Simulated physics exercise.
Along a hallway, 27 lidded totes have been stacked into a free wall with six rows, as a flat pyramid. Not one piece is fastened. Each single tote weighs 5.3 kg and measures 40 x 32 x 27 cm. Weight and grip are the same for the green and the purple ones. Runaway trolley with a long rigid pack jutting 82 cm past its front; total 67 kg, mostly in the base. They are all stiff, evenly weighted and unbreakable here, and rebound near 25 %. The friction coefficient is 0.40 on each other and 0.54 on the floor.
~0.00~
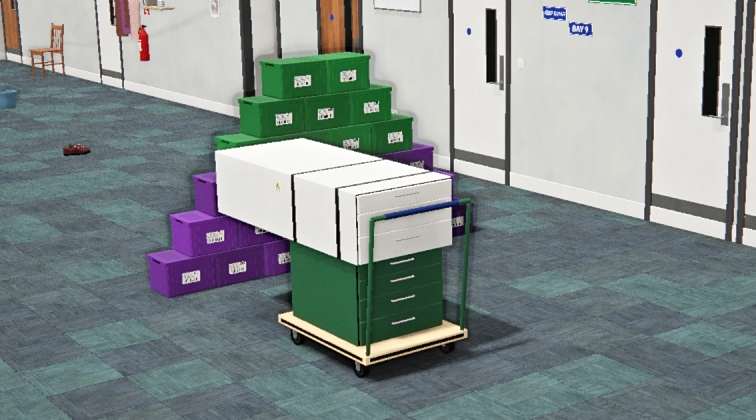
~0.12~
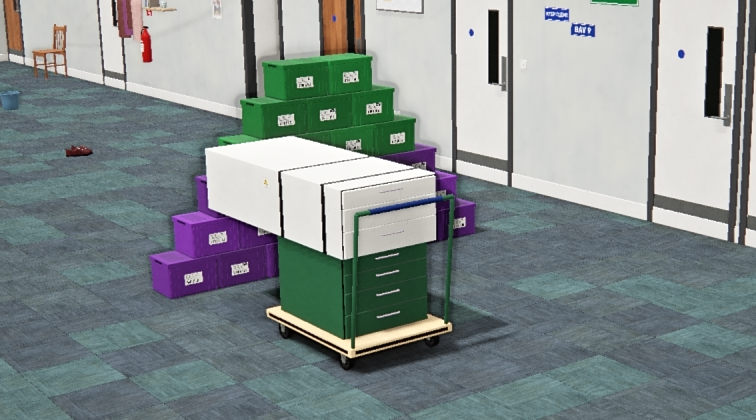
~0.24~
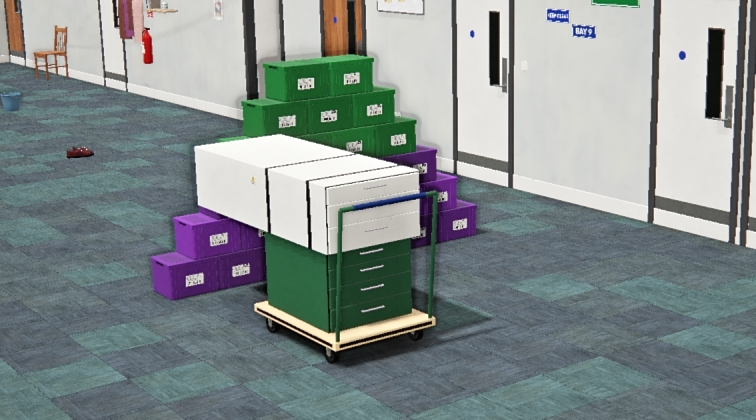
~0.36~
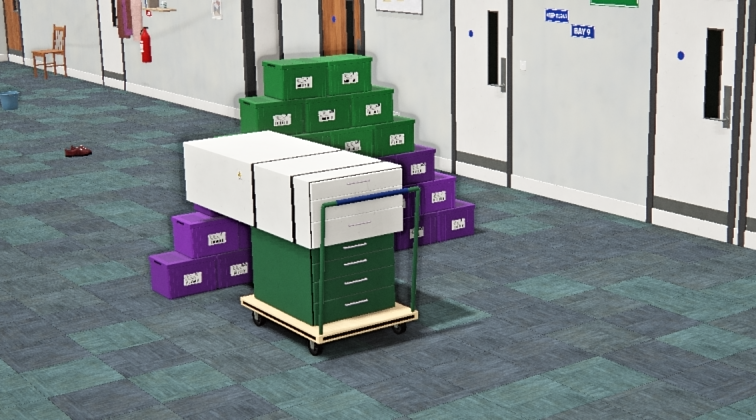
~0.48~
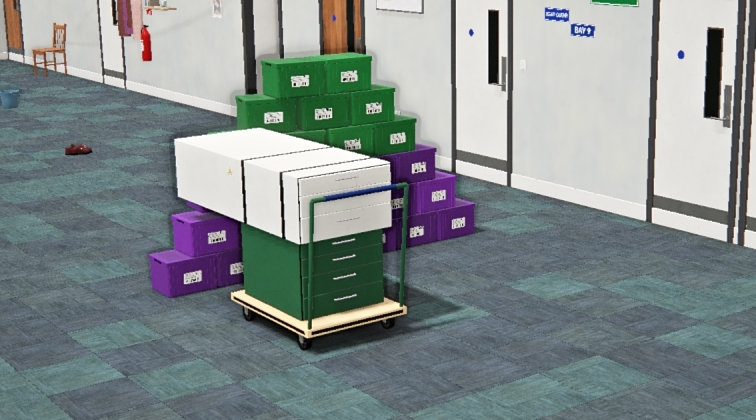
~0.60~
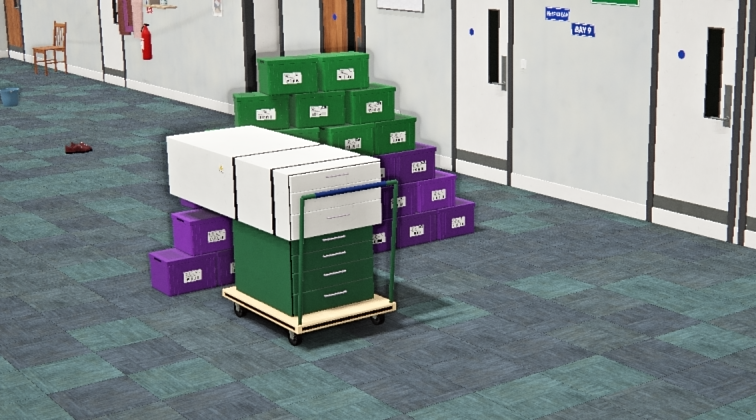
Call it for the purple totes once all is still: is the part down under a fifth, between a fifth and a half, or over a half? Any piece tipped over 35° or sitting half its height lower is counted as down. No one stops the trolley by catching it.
Down part: Under a fifth.
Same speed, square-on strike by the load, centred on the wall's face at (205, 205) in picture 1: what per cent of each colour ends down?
That hit would leave purple at 20 and green at 70 per cent down.
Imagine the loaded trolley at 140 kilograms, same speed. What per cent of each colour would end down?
Colour by colour that makes purple 20, green 70 percent.
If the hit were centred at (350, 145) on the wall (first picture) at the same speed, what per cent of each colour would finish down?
Then purple ends 10 per cent down and green 90 per cent.
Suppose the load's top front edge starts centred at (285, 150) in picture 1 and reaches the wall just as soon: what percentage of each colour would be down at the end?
Result - purple: 20%; green: 70%.
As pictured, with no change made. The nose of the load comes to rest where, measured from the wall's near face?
It sits some 85 cm past it.
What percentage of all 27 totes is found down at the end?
30%.
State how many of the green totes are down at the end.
Green: 6.
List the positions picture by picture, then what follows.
In the first frame (places mark the middle of the side facing us), load (220, 171) 47 cm short of the wall; top purple tote (415, 166); top green tote (350, 75); nothing disturbed.
Load (210, 168) 29 cm short of the wall; top purple tote (417, 167), in the second frame.
Load (199, 166) 11 cm short of the wall; top purple tote (418, 168), in the third frame.
Load (188, 161) 51 mm into the wall's line; top purple tote (417, 168); 4 disturbed, none down, in the fourth frame.
Load (179, 158) 16 cm into the wall's line; top purple tote (417, 167); 7 disturbed, none down, in the fifth frame.
Load (171, 155) 25 cm into the wall's line; top purple tote (417, 166); top green tote (347, 73) shifted 29 mm; 9 disturbed, none down, in the sixth frame.
After 1.12 s, load 54 cm past the wall's line, still rolling; 1 of the 18 purple totes down (3 of 27 in all colours); top purple tote unmoved; top green tote leaning 30°.
After 1.70 s, load 79 cm past the wall's line, still rolling; 2 of the 18 purple totes down (8 of 27 in all colours); top purple tote unmoved; top green tote leaning 40°, 94 cm lower.
At rest (3.8 s), load 85 cm past the wall's line, stopped; 2 of the 18 purple totes down (8 of 27 in all colours); top purple tote unmoved; top green tote 1.35 m lower. That is 11 per cent. As the last picture would show them, middles, top purple tote near (406, 163), top green tote near (378, 180).
